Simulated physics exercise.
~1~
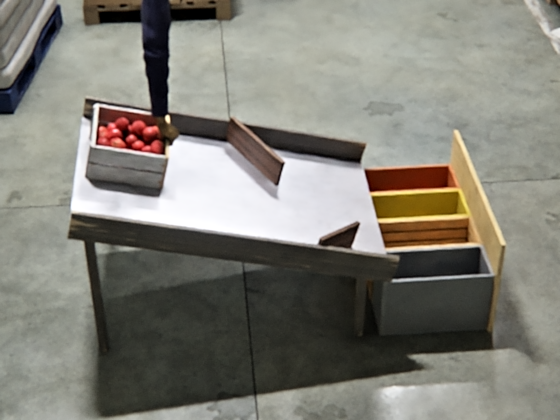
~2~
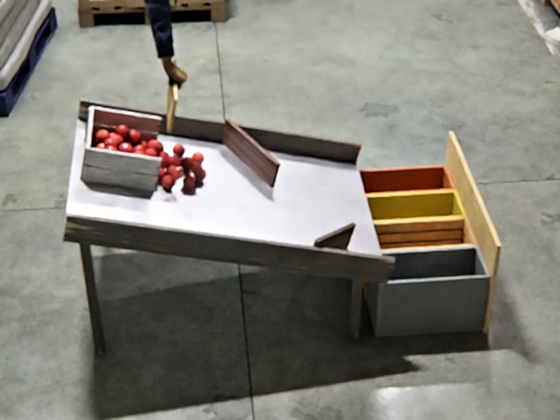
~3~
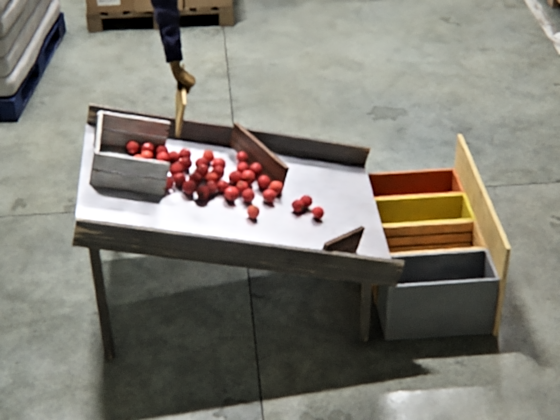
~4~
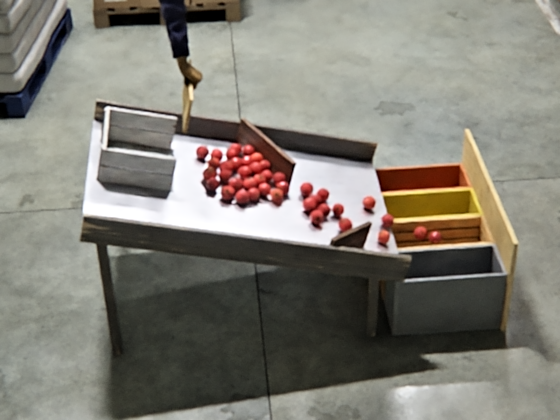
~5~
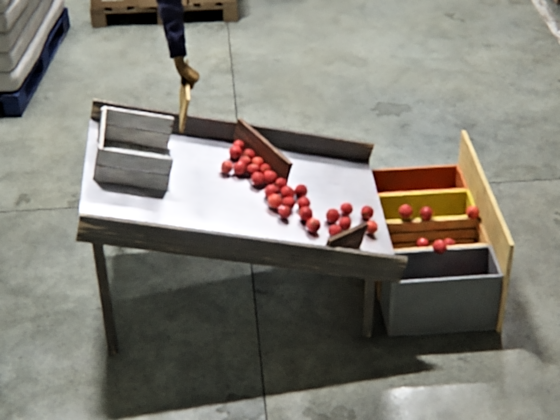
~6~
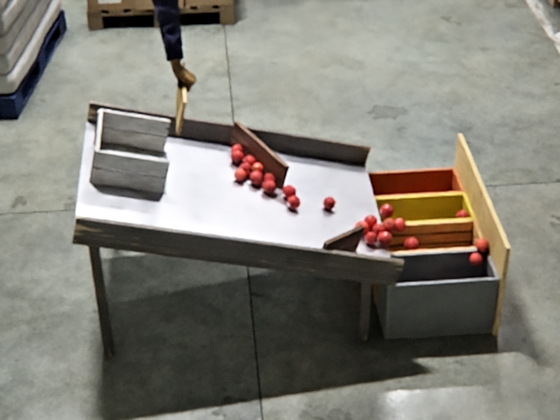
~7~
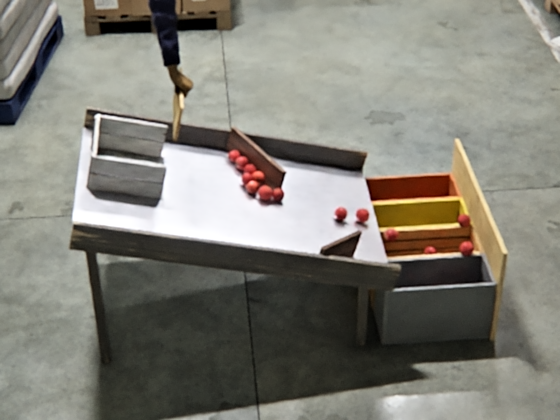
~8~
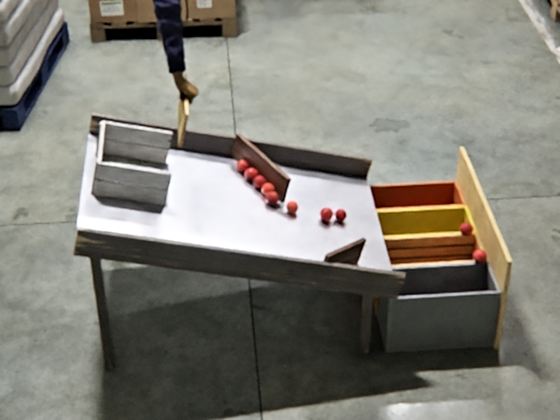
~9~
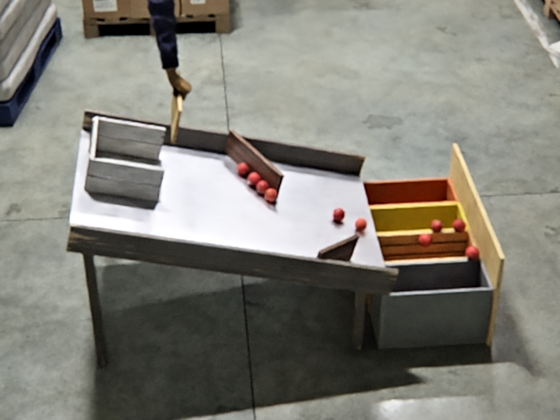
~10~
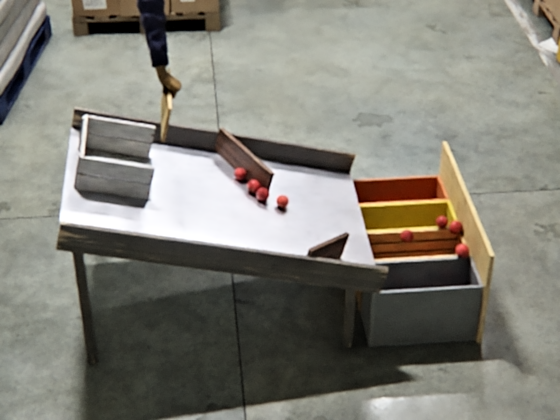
On a concrete warehouse floor, a hand lifting a gate, red balls rolling right down a sloping table, mostly into a wooden tote.
